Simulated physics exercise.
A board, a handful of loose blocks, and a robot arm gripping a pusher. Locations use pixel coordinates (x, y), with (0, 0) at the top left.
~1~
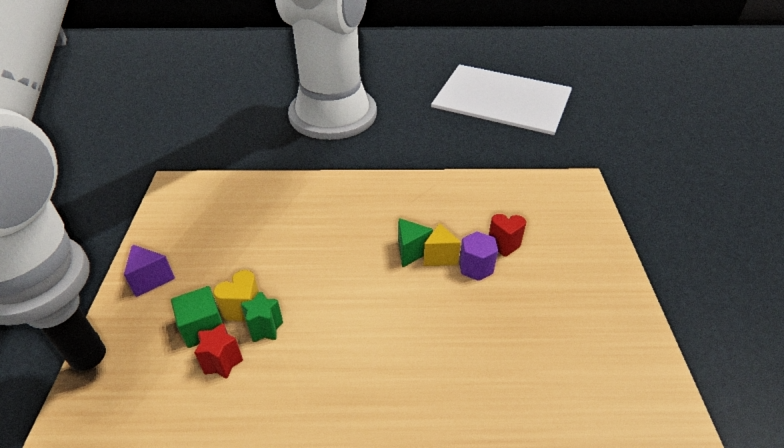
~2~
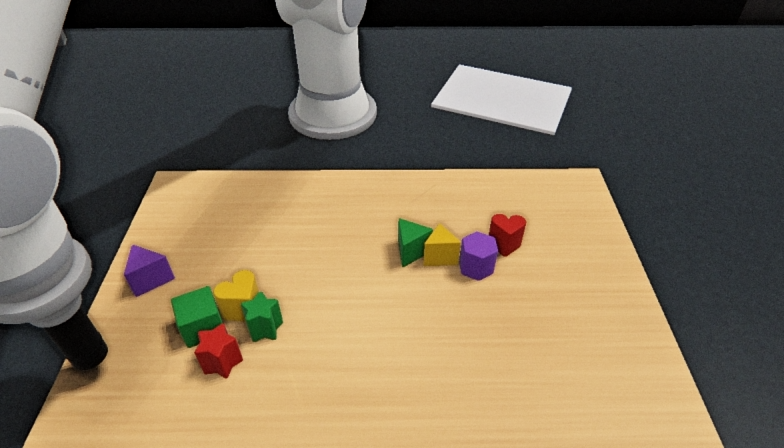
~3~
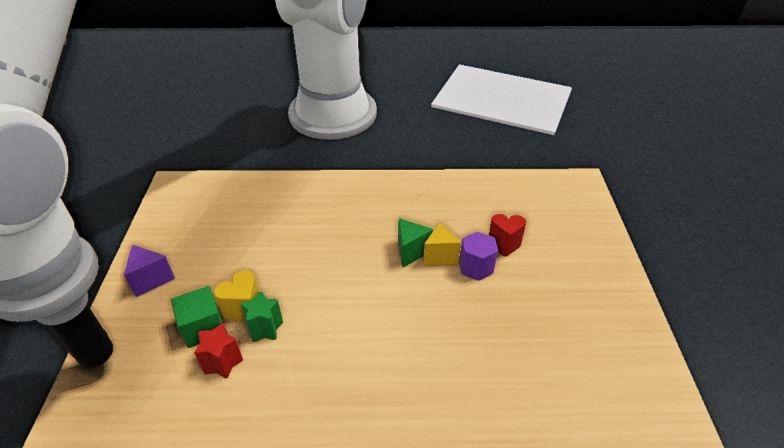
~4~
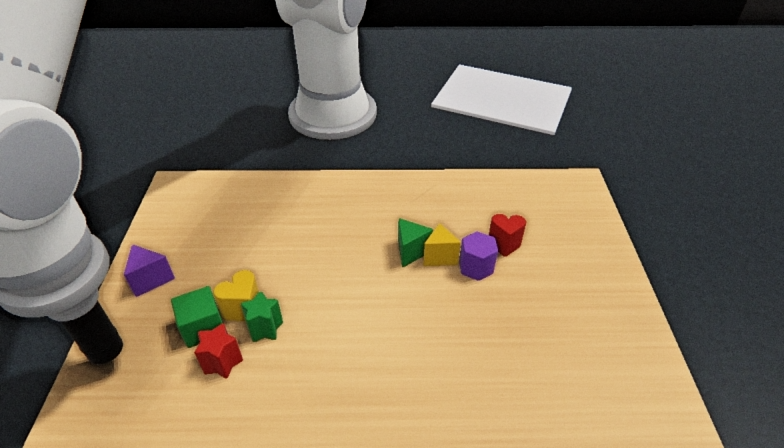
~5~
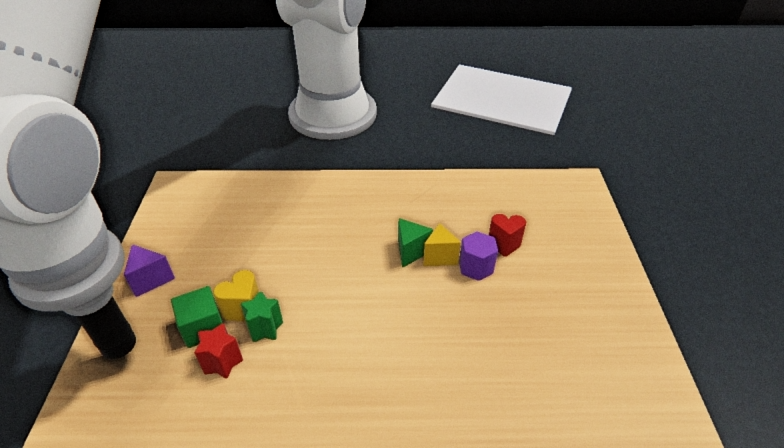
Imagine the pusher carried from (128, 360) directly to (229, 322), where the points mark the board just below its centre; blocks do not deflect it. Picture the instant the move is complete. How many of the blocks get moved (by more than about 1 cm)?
That's two.
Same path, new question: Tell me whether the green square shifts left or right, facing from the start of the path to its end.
Pushed left.
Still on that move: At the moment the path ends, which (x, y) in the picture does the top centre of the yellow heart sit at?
The middle of its top is at (282, 258).
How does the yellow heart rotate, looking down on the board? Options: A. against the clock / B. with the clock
B.
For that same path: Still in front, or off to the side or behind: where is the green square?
When the path ends, it will sit ahead of the pusher.
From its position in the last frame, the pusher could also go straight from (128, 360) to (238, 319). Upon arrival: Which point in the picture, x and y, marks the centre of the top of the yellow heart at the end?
Somewhere near (288, 254).
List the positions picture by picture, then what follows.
In the first frame, tip of the pusher (89, 357), middles of tops, green square (194, 305), yellow heart (236, 286), green star block (259, 306).
In the second frame, pusher (90, 356), nothing pushed.
In the third frame, pusher (96, 354), nothing pushed.
In the fourth frame, pusher (106, 350), nothing pushed.
In the fifth frame, pusher (119, 346), green square (194, 305), yellow heart (236, 286), green star block (259, 306).
What follows on the original path. One third of the way, pusher (156, 332); nothing pushed yet.
Two thirds of the way, pusher (191, 319); green square (218, 289), turned 30° anticlockwise; yellow heart (256, 274), turned 35° clockwise.
At the end, pusher (224, 307); green square (247, 276), turned 40° anticlockwise; yellow heart (282, 258), turned 30° clockwise; green star block unmoved.
